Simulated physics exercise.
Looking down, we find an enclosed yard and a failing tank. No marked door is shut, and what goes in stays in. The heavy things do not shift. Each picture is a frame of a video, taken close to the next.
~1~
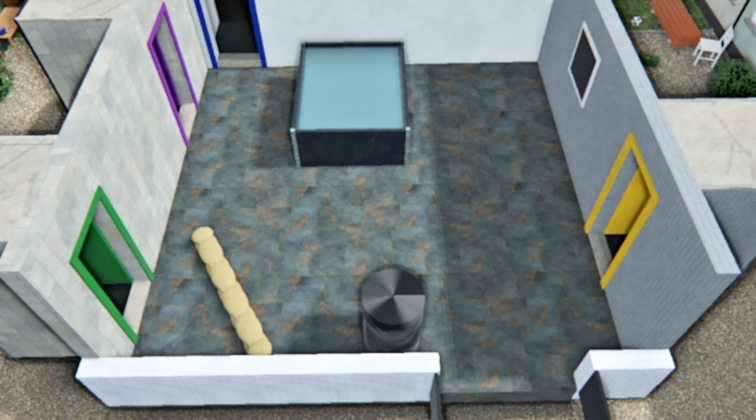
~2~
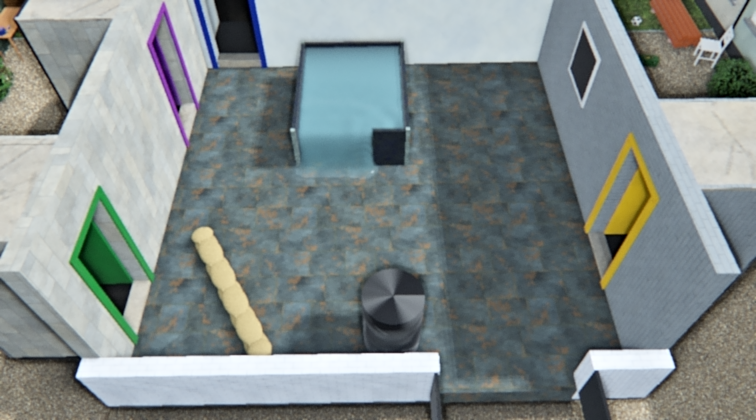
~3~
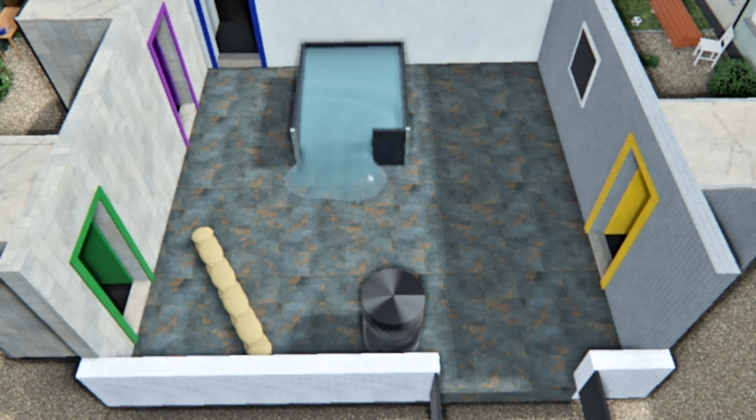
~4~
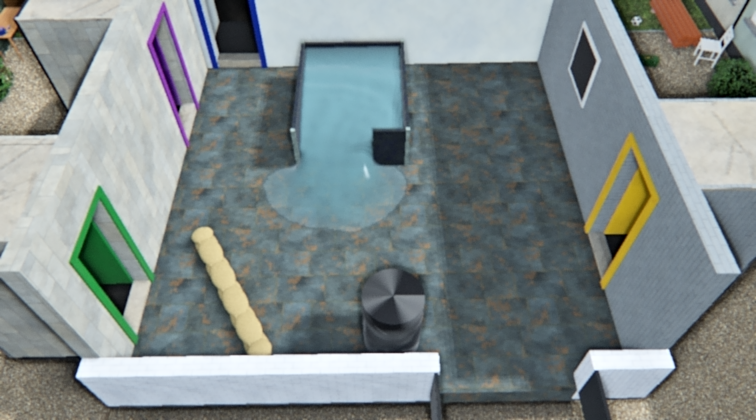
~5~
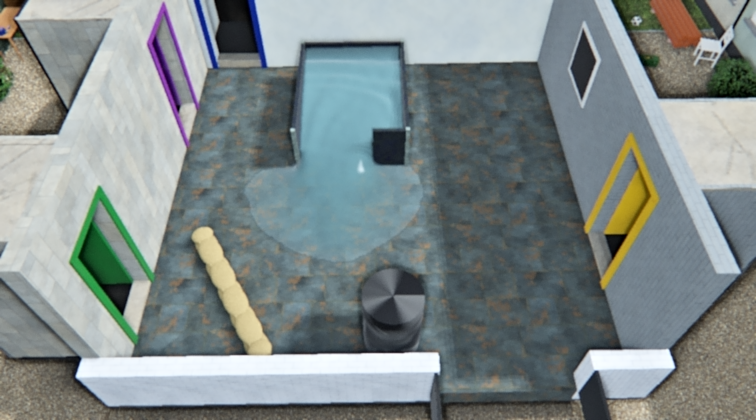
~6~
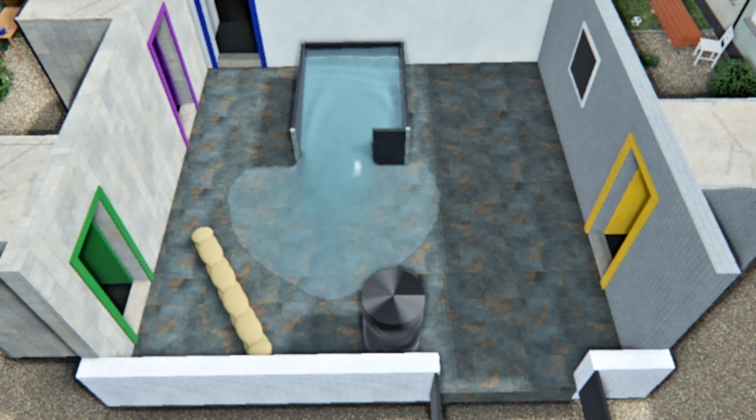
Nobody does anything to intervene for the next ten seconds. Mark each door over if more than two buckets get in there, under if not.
Blue door - under; yellow door - over; green door - over; purple door - under.
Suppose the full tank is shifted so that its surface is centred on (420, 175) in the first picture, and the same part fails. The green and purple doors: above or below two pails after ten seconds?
Looking at it, the green door breaks the limit and the purple door comes in under.
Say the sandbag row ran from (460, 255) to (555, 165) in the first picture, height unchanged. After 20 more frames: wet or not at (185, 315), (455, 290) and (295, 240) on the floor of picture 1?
One after the other: Covered, awash, flooded.
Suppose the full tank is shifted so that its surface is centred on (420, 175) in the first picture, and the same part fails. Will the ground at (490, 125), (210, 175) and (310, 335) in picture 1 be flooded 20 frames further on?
Well, in the order you listed them, they'd be unreached, reached by the flood and reached by the flood.
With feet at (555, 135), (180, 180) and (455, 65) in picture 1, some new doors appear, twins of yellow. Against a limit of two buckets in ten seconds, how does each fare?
Result, in listed order - doesn't reach the limit, gets past the limit, doesn't reach the limit.
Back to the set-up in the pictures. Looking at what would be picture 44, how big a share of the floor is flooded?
I'd estimate some 70 per cent.
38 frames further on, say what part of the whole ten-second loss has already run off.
Somewhere around 50 per cent, I'd say.
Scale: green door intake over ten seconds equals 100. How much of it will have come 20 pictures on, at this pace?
Near 15 in a hundred.
A moment on, water covers 30 % of the floor; the blue door not reached, the yellow door not reached, the green door not reached, the purple door not reached.
Next, water covers 40 % of the floor; the blue door not reached, the yellow door not reached, the green door not reached, the purple door not reached.
Then, water covers 50 % of the floor; the blue door not reached, the yellow door not reached, the green door under two buckets in, the purple door wet at the sill, nothing in.
Later, water covers 70 % of the floor; the blue door wet at the sill, nothing in, the yellow door under two buckets in, the green door over two buckets in, the purple door wet at the sill, nothing in.
In the end, water covers 95 % of the floor; the blue door wet at the sill, nothing in, the yellow door over two buckets in, the green door over two buckets in, the purple door wet at the sill, nothing in.
